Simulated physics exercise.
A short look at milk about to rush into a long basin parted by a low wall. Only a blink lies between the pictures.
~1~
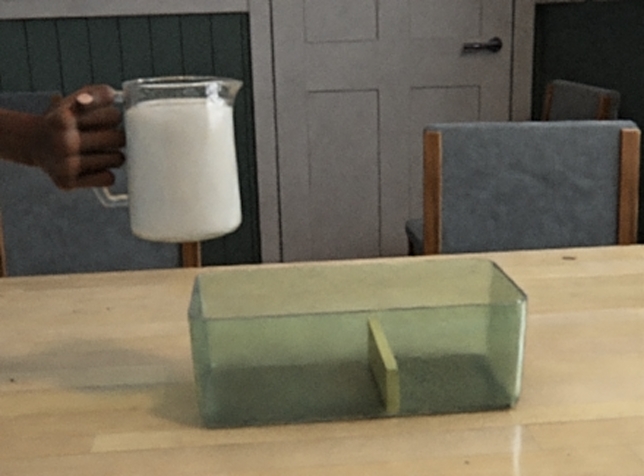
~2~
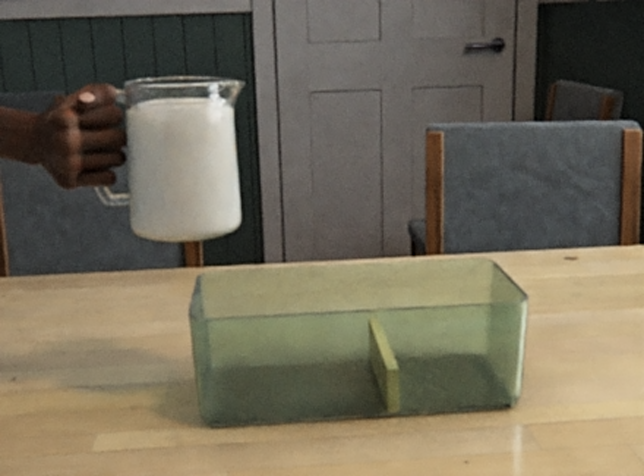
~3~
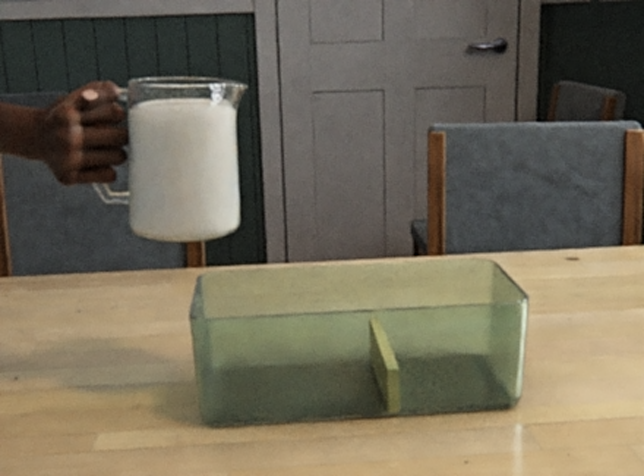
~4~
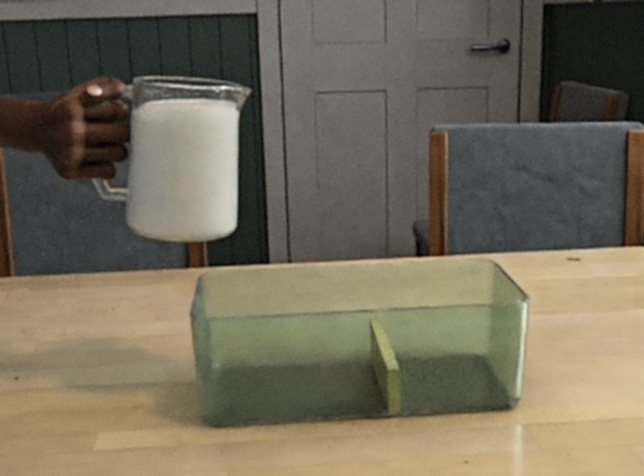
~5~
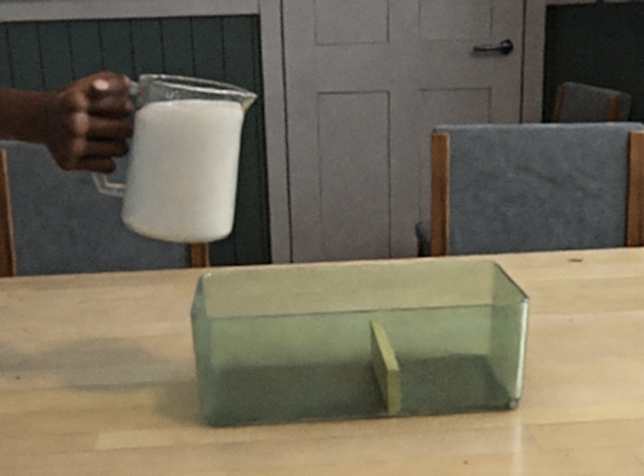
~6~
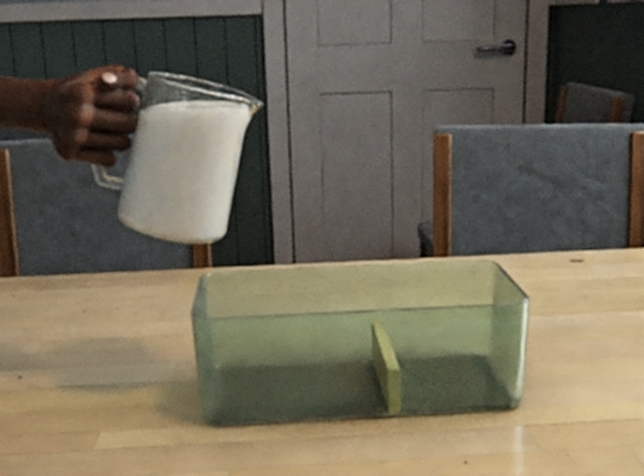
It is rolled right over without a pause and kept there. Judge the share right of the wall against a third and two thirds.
The share right of the wall is less than a third.
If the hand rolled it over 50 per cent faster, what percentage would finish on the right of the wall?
It comes to 5 per cent or so.
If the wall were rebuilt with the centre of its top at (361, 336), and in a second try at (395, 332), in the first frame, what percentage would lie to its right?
In turn 15 and 5 in a hundred.
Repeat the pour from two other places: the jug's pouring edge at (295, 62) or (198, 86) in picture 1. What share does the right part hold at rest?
Roughly 65 per cent, and 5 per cent.
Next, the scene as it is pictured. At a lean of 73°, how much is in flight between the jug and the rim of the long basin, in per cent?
It comes to 15 per cent or so.
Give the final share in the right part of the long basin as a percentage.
Some 5 per cent.
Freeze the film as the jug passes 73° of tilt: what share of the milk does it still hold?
About 85 per cent.
A moment on, the jug is tipped part way and 83 per cent is still to pour, 5 is left of the wall and 0 right of it.
Next, the jug is tipped right over and 29 per cent is still to pour, 51 is left of the wall and 0 right of it.
Then the jug is tipped right over and 1 per cent is still to pour, 90 is left of the wall and 3 right of it.
Later the jug is tipped right over and 0 per cent is still to pour, 90 is left of the wall and 6 right of it.
Finally, 90 per cent lies left of the wall, 6 right of it and 4 outside.
